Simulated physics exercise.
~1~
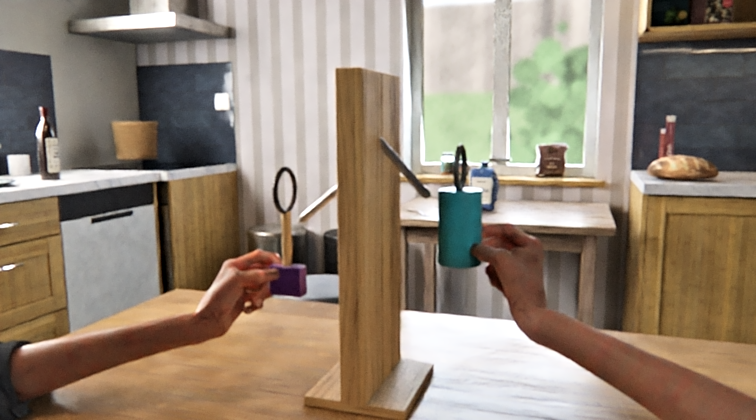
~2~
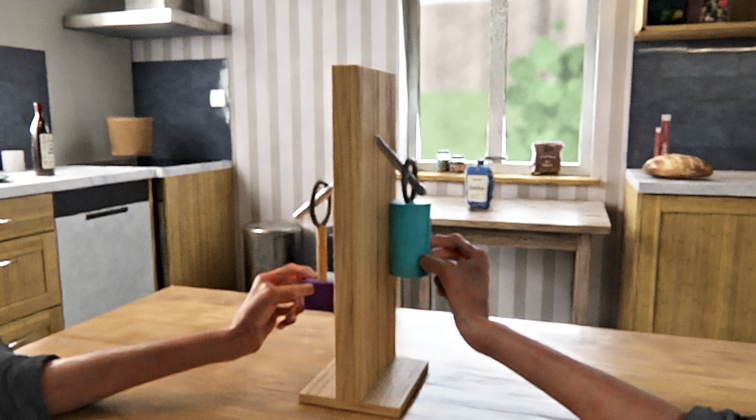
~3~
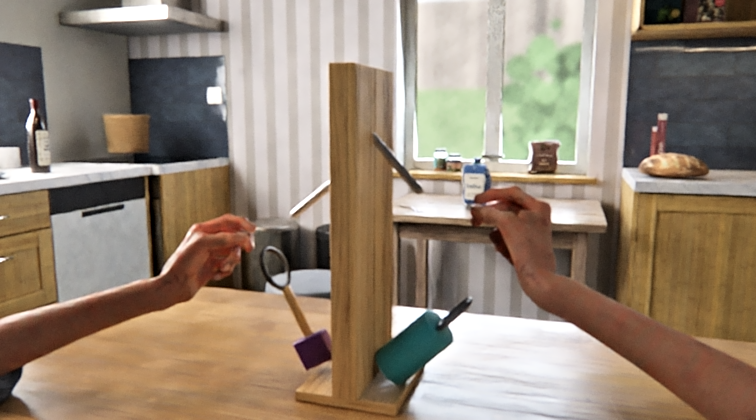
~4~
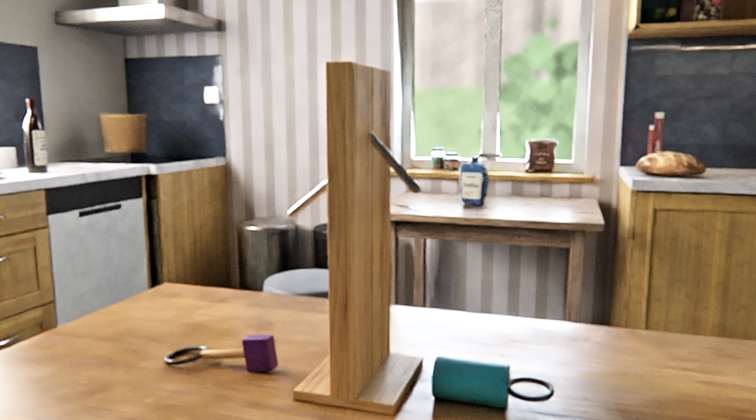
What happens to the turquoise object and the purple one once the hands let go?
Both of them drop beside the stand and end up lying on the table, the purple one on the left and the turquoise one on the right.
At a kitchen table, hands release turquoise and purple objects beside a stand, and both fall.
